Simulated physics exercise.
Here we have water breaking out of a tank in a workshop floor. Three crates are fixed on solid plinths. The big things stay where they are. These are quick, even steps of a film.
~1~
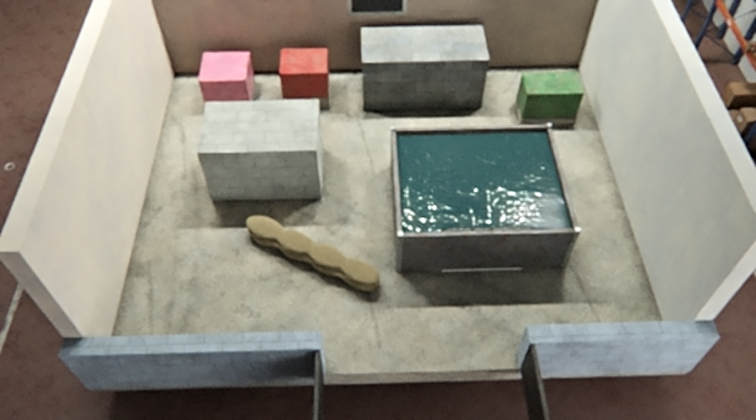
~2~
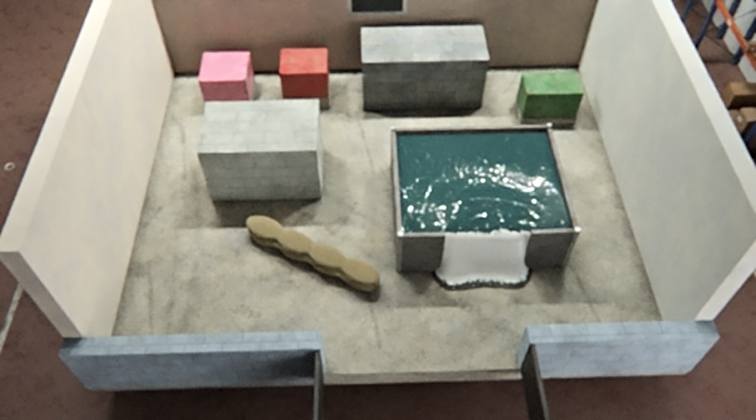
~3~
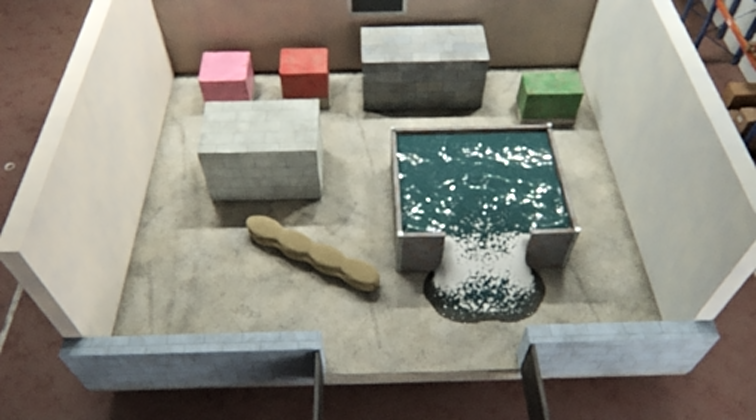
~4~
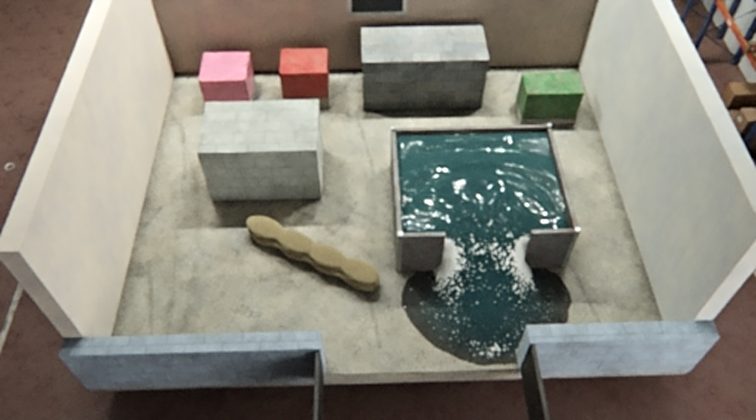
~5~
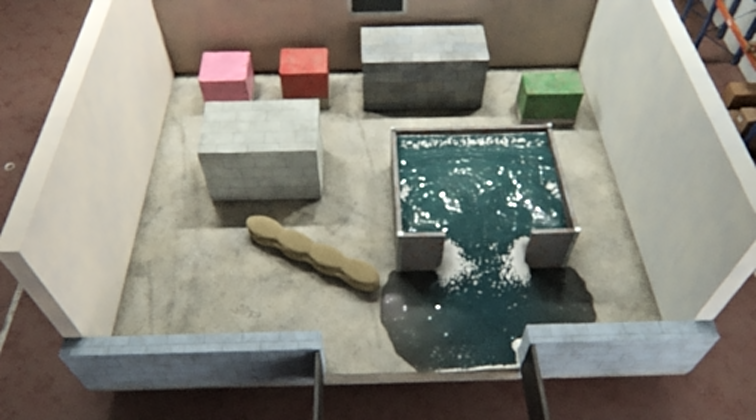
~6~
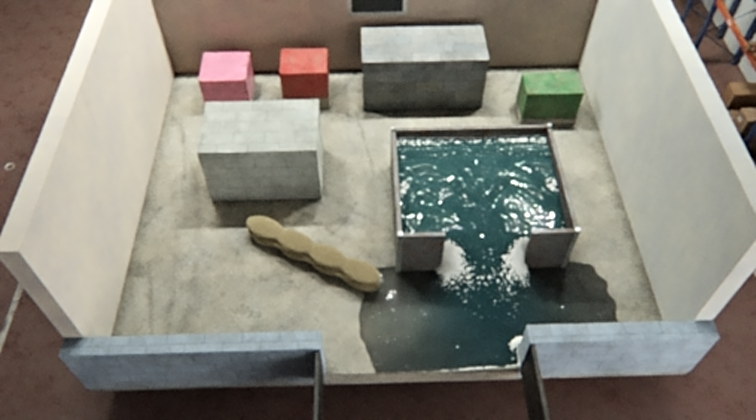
On a workshop floor, water bursting through a gap in an open tank's front wall and spreading outward in a dark pool.
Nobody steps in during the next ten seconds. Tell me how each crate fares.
One by one: The green crate gets wet; the pink crate stays dry; the red crate stays dry.
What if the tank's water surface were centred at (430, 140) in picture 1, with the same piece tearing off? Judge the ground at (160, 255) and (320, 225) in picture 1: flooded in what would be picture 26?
In that order: Not flooded, flooded.
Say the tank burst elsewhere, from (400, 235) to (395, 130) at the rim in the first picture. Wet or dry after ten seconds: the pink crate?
One by one: Pink is soaked.
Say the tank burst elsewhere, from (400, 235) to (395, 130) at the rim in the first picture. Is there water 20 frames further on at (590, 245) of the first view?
At that place: Not flooded.
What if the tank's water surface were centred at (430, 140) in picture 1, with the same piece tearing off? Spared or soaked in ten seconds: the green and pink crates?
Green is spared, pink remains dry.
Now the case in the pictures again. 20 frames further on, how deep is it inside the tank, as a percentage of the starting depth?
Close to 40 %.
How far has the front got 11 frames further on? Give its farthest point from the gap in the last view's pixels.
Around (245, 359).
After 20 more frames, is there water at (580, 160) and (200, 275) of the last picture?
In that order: Under water, dry.
A moment on, water covers 15 % of the floor; the green crate not reached, the pink crate not reached, the red crate not reached.
Next, water covers 20 % of the floor; the green crate not reached, the pink crate not reached, the red crate not reached.
Then, water covers 30 % of the floor; the green crate water round its plinth, the pink crate not reached, the red crate not reached.
Later, water covers 45 % of the floor; the green crate water round its plinth, the pink crate not reached, the red crate water round its plinth.
In the end, water covers 65 % of the floor; the green crate was topped, the pink crate stayed above the water, the red crate stayed above the water.
